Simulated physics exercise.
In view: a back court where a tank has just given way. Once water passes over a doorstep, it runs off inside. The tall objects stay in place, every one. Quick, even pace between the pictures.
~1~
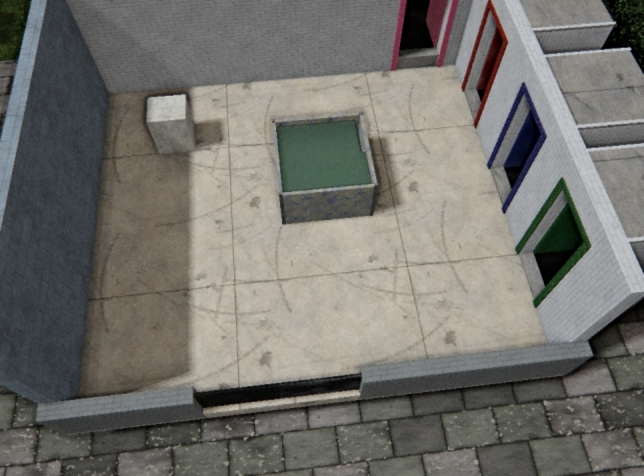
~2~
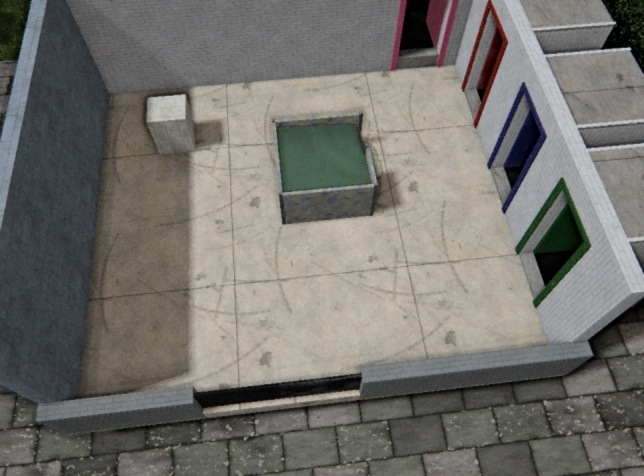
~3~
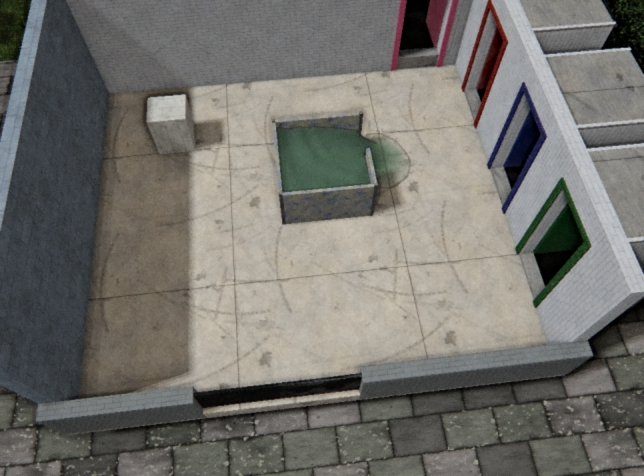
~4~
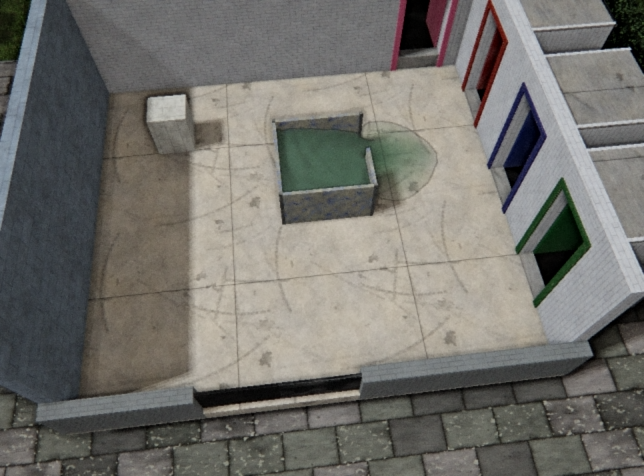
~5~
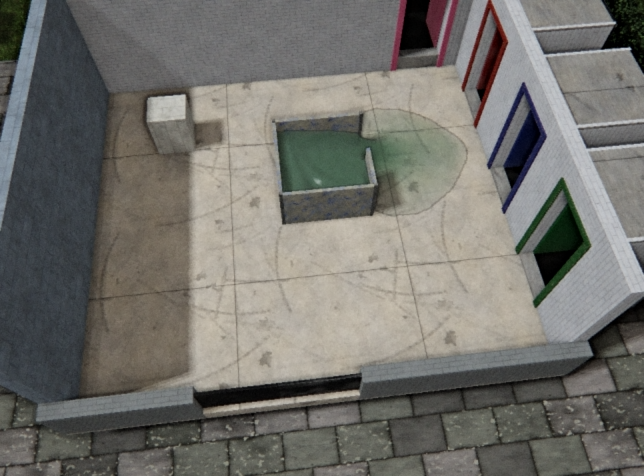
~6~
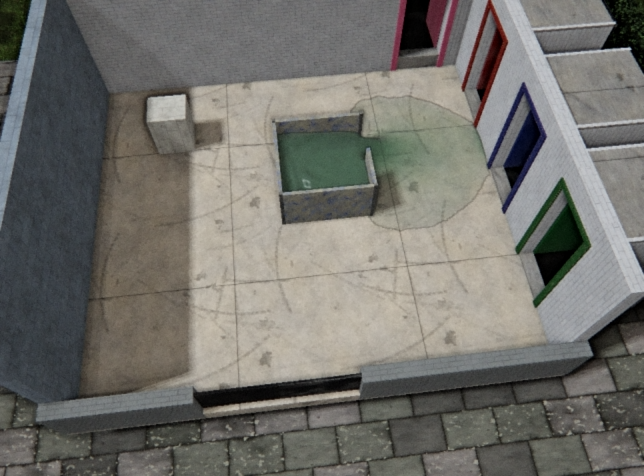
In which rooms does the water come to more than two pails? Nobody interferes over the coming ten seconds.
My prediction: I expect the red door to see over two buckets; I expect the blue door to see over two buckets; I expect the green door to see two buckets at most; I expect the pink door to see two buckets at most.
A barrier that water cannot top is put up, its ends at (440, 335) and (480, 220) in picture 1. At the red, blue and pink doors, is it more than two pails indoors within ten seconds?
Note - red door: Above the line; blue door: Above the line; pink door: Below the line.
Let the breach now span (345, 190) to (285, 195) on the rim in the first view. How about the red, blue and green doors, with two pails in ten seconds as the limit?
Here's how it goes: The red door fails to reach the limit, the blue door fails to reach the limit, and the green door surpasses the limit.
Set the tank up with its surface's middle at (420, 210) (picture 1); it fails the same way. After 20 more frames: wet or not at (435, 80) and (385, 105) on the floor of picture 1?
In that order: Covered, wet.
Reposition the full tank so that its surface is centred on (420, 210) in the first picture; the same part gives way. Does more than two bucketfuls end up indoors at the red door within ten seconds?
Result for red: It doesn't reach it.
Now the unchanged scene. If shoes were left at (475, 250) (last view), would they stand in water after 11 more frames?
My call: Swamped.
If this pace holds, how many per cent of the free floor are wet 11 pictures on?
20 %.
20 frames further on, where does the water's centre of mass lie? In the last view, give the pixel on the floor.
About (391, 168).
A moment on, water covers 20 % of the floor; the red door over two buckets in, the blue door over two buckets in, the green door not reached, the pink door wet at the sill, nothing in.
Next, water covers 20 % of the floor; the red door far over two buckets in, the blue door far over two buckets in, the green door wet at the sill, nothing in, the pink door wet at the sill, nothing in.
Then, water covers 30 % of the floor; the red door far over two buckets in, the blue door far over two buckets in, the green door wet at the sill, nothing in, the pink door wet at the sill, nothing in.
Later, water covers 60 % of the floor; the red door far over two buckets in, the blue door far over two buckets in, the green door wet at the sill, nothing in, the pink door wet at the sill, nothing in.
In the end, water covers 95 % of the floor; the red door far over two buckets in, the blue door far over two buckets in, the green door wet at the sill, nothing in, the pink door wet at the sill, nothing in.
